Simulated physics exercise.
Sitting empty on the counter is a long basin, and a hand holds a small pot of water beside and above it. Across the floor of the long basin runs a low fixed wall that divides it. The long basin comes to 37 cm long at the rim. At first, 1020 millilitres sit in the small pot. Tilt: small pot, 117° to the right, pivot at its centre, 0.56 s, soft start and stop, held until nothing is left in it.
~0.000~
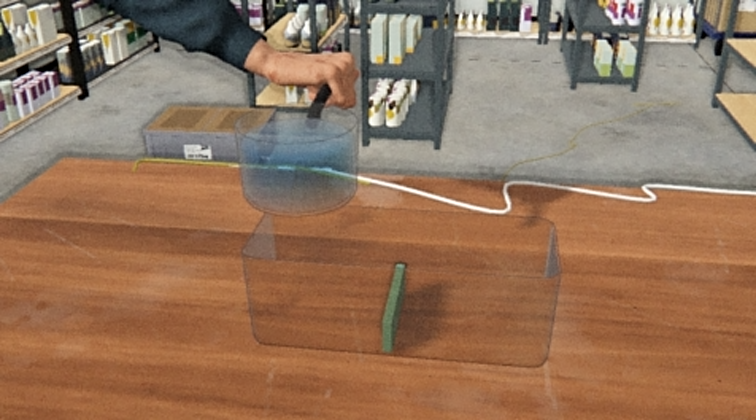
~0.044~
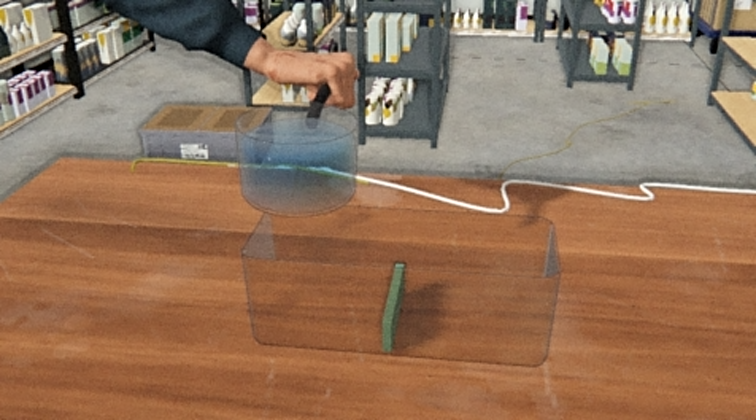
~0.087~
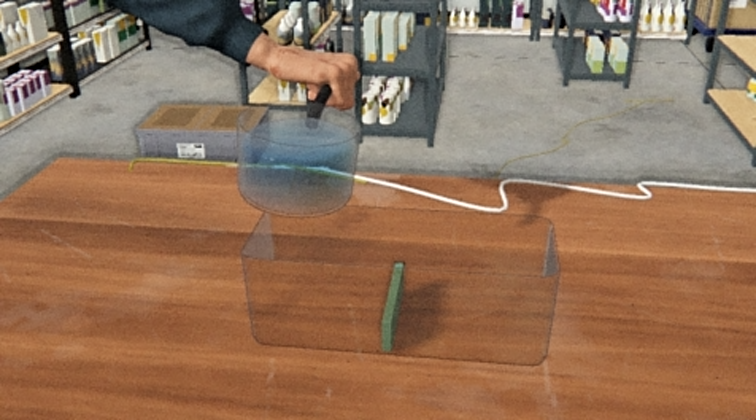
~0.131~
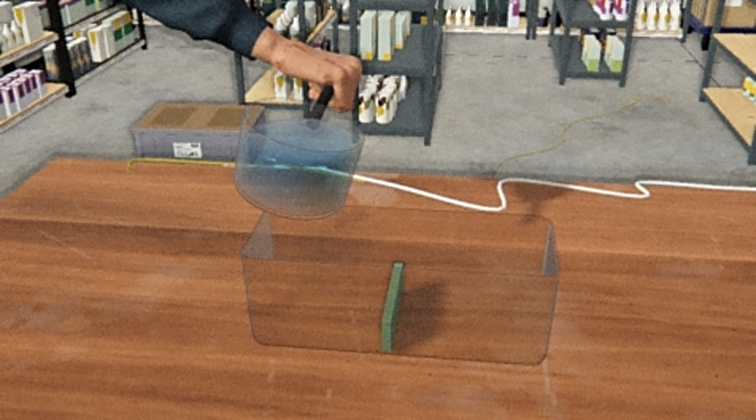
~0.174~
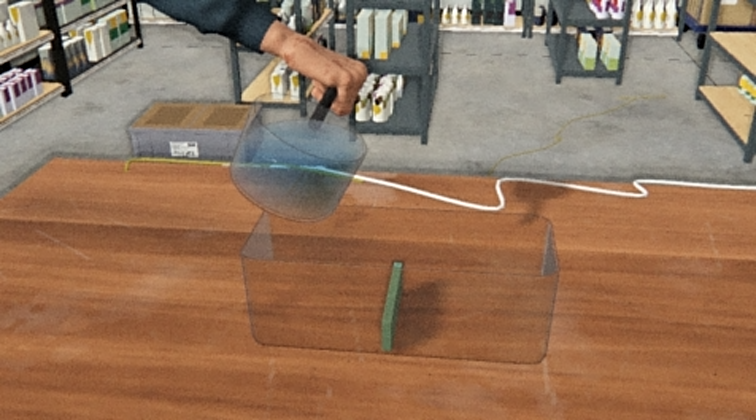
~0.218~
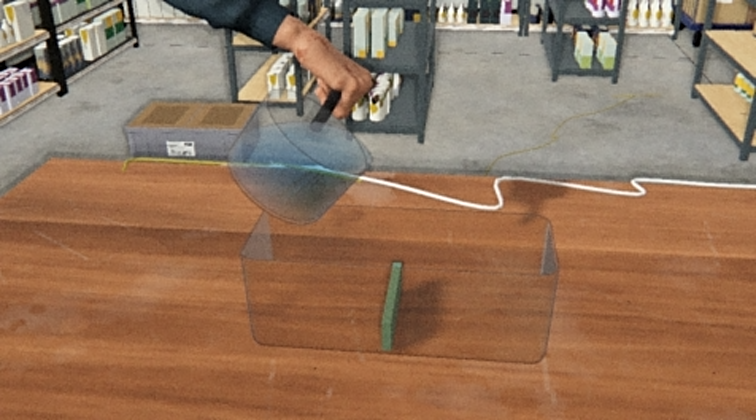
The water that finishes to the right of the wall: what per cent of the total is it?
It is about 44 per cent of the total.
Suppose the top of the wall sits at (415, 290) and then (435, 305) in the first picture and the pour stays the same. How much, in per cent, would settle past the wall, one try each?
Respectively 20 and 30 %.
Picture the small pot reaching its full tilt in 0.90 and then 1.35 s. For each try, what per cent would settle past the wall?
Try 1: 60 %; try 2: 65 %.
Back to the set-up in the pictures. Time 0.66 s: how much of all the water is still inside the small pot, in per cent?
3 %.
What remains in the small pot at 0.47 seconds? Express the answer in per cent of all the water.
Near 26 in a hundred.
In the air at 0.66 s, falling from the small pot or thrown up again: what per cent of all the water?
About 3 per cent.
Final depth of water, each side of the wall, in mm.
On the left it stands about 24 mm, on the right about 18 mm.
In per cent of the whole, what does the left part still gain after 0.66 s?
About 3 percent.
Then, 0.47 s in, the tilt is 110° and 27 per cent is still to pour, 21 is left of the wall and 30 right of it.
Then, 0.66 s in, the tilt is 117° and 3 per cent is still to pour, 51 is left of the wall and 42 right of it.
Then, 0.85 s in, the tilt is 117° and 0 per cent is still to pour, 53 is left of the wall and 43 right of it.
Then, 1.06 s in, the tilt is 117° and 0 per cent is still to pour, 54 is left of the wall and 44 right of it.
Finally, 54 per cent lies left of the wall, 44 right of it and 2 outside.
